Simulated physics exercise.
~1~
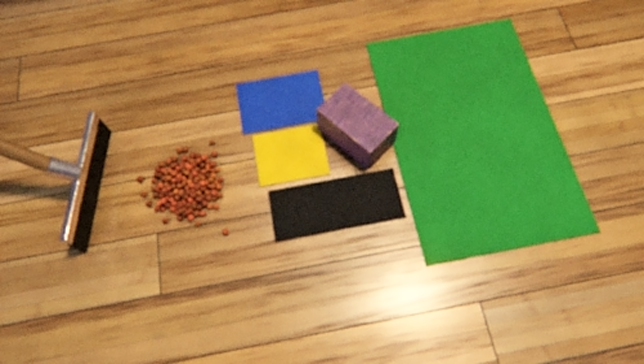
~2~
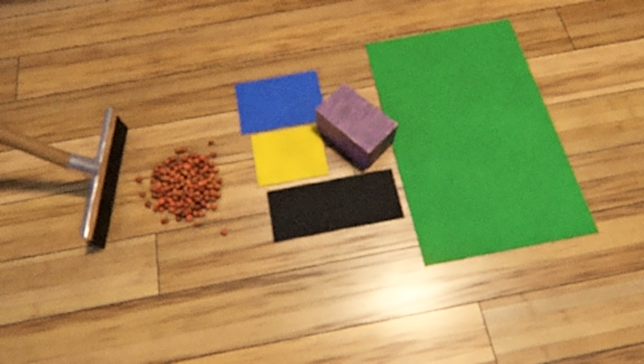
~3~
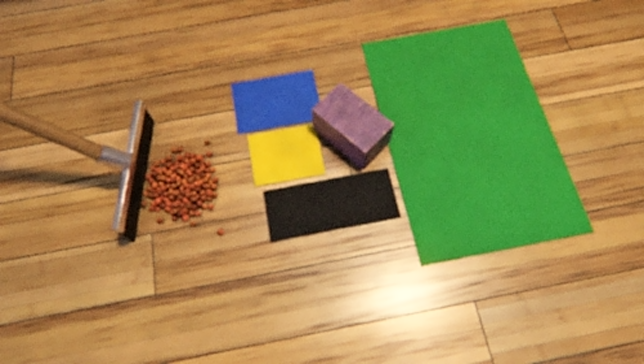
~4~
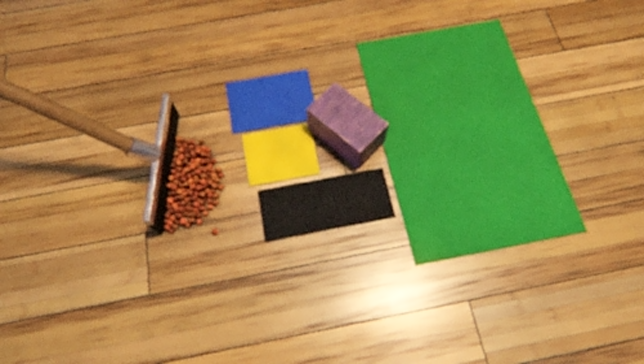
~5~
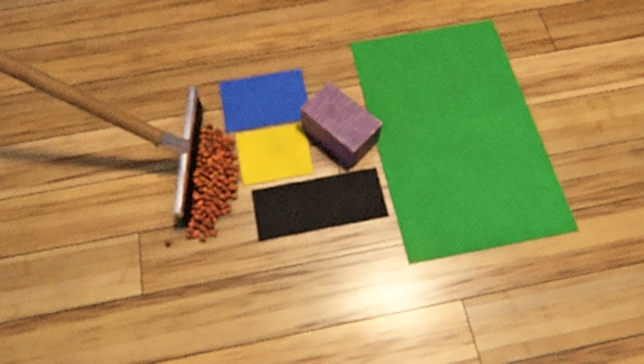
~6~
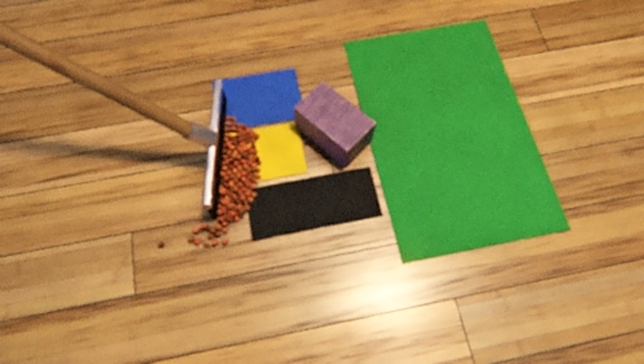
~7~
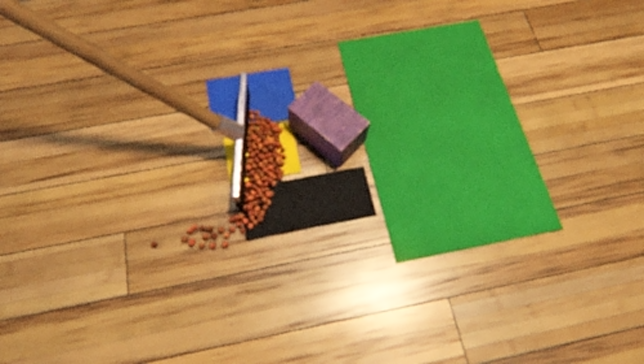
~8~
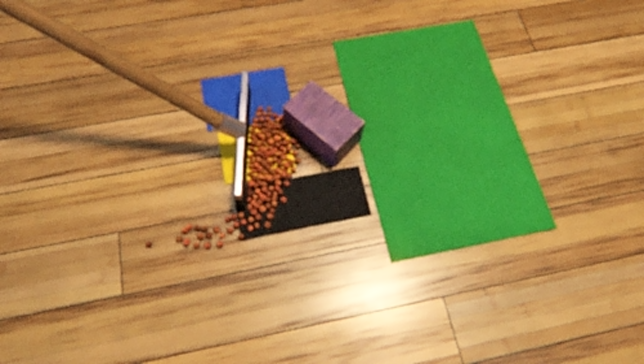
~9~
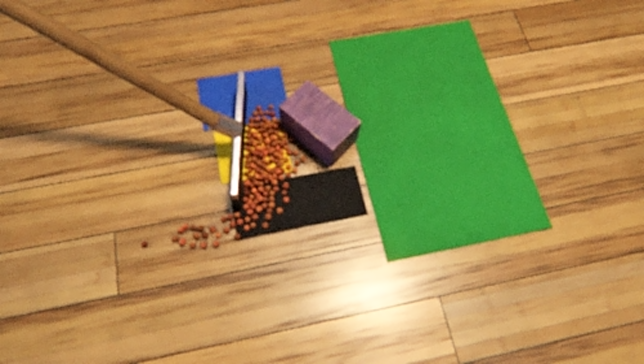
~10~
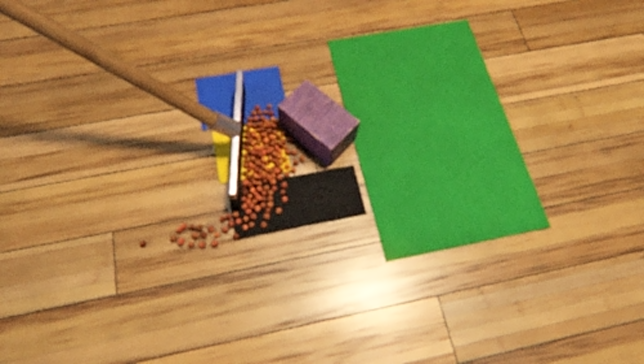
On a wooden floor, a squeegee pushes reddish pellets right onto mats and stops, leaving stragglers.
